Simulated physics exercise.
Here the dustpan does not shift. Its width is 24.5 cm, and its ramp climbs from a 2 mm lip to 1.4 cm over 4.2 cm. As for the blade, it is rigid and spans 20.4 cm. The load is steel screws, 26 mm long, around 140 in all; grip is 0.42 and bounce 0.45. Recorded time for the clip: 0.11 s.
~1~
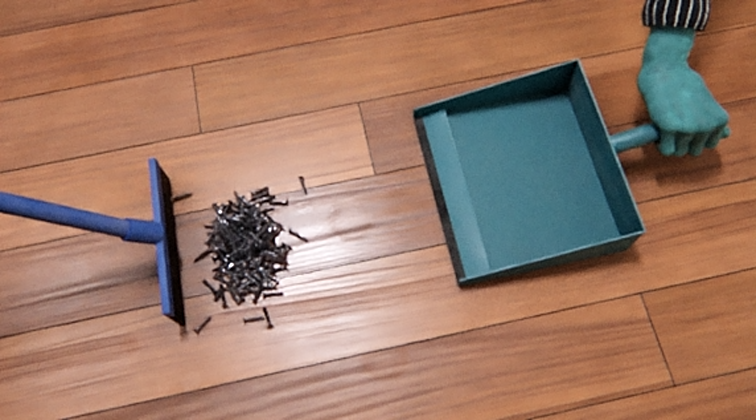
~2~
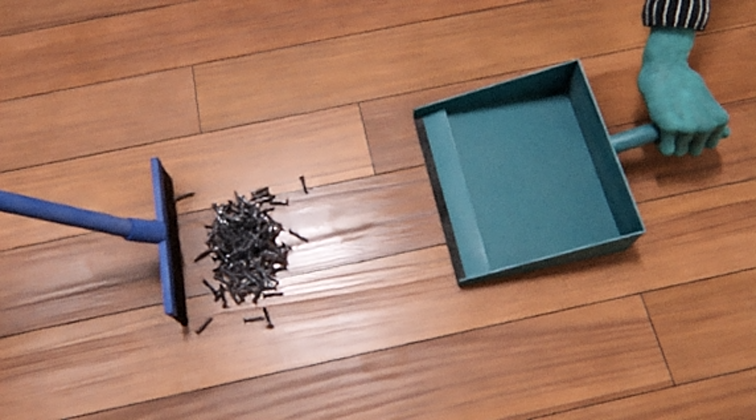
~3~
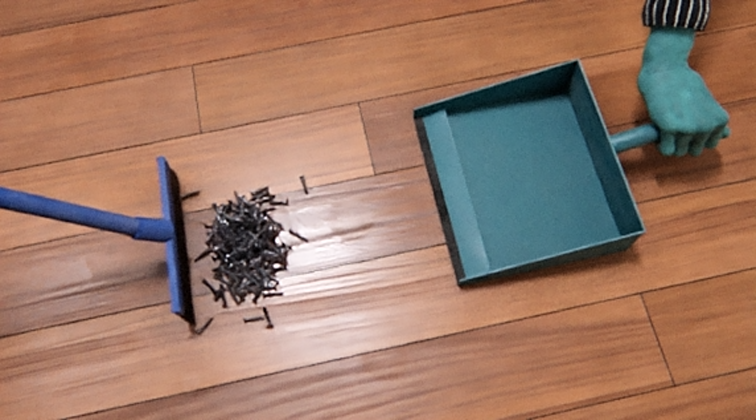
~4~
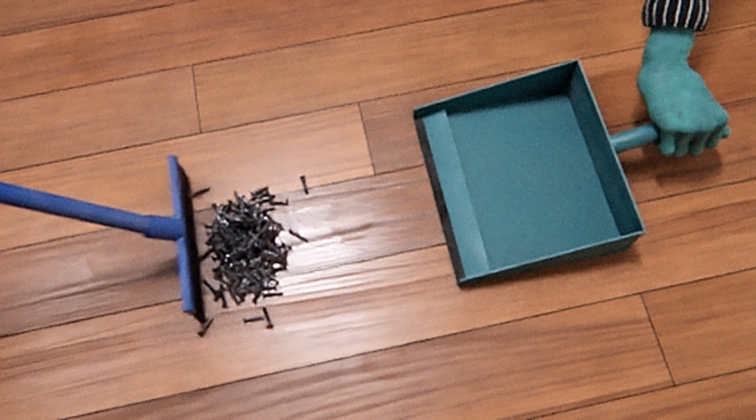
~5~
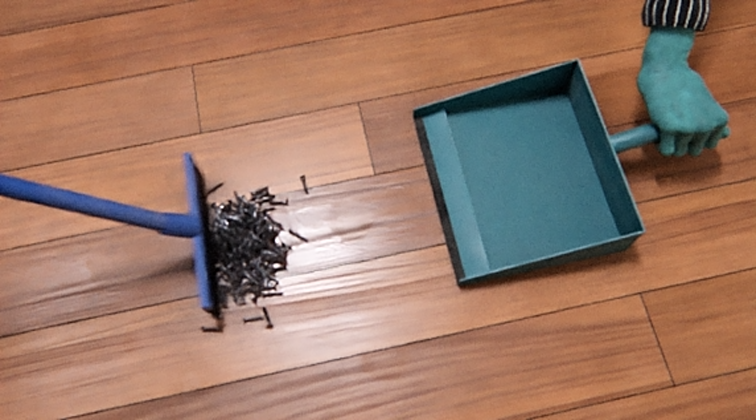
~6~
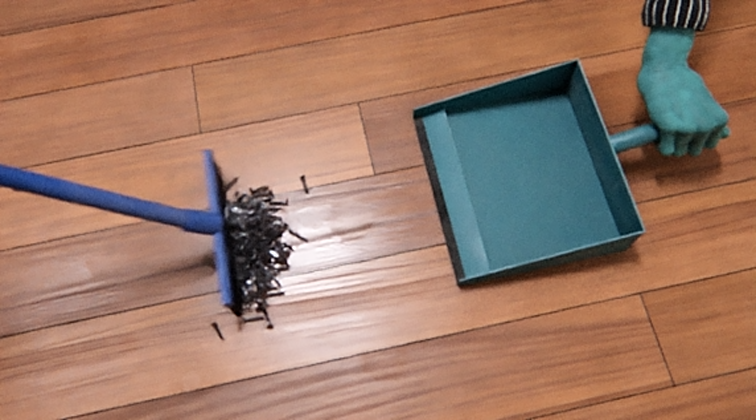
On a wooden floor, a blue blade pushing a pile of dark screws slightly right while a gloved hand holds a teal dustpan still.
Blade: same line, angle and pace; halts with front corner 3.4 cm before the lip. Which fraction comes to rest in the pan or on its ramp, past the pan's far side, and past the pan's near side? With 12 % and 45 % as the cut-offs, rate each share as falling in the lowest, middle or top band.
Bands: In the pan or on its ramp in the top band; past the pan's far side in the lowest band; past the pan's near side in the lowest band.
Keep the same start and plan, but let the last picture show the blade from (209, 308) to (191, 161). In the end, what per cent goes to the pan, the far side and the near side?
The pan gets 30, the far side 0 and the near side 10.
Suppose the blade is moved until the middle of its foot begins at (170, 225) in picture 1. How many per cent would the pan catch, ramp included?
I'd estimate about 55 per cent.
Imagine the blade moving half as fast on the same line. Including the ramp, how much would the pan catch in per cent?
Share: About 25 %.
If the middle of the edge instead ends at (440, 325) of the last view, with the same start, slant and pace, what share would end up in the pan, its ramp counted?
Some 25 per cent.
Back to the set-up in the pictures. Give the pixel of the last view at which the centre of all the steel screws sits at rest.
Near (448, 211).
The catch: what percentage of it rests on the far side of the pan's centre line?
Something like 40 per cent of the catch.
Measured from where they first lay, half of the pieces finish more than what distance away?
It works out to roughly 28 cm.
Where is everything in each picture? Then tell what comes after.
Blade from (169, 313) to (155, 165), moved 0.0 cm, 0 of the pieces shifted so far; middle of the pieces at (241, 247); pan at (529, 178), in the first frame.
Blade from (171, 312) to (157, 164), moved 0.3 cm, 0 of the pieces shifted so far; middle of the pieces at (247, 243), in the second frame.
Blade from (179, 311) to (164, 163), moved 1.1 cm, 1 of the pieces shifted so far; middle of the pieces at (247, 243), in the third frame.
Blade from (190, 309) to (174, 162), moved 2.5 cm, 3 of the pieces shifted so far; middle of the pieces at (247, 243), in the fourth frame.
Blade from (207, 306) to (190, 159), moved 4.5 cm, 10 of the pieces shifted so far; middle of the pieces at (247, 243), in the fifth frame.
Blade from (228, 303) to (209, 156), moved 7.0 cm, 119 of the pieces shifted so far; middle of the pieces at (255, 244); pan at (529, 178), in the sixth frame.
Then, 0.11 s after the last picture, middle of the blade 14 cm from the lip; 0 % over the lip, far side 0 %, near side 5 %.
Then, 0.19 s after the last picture, middle of the blade 6 cm from the lip; 0 % over the lip, far side 0 %, near side 5 %.
Then, 0.40 s after the last picture, middle of the blade 3 cm from the lip; 60 % over the lip, far side 0 %, near side 10 %.
In the end, pan 60 %, far side 0 %, near side 10 %, in front of the lip or behind the blade 30 %.
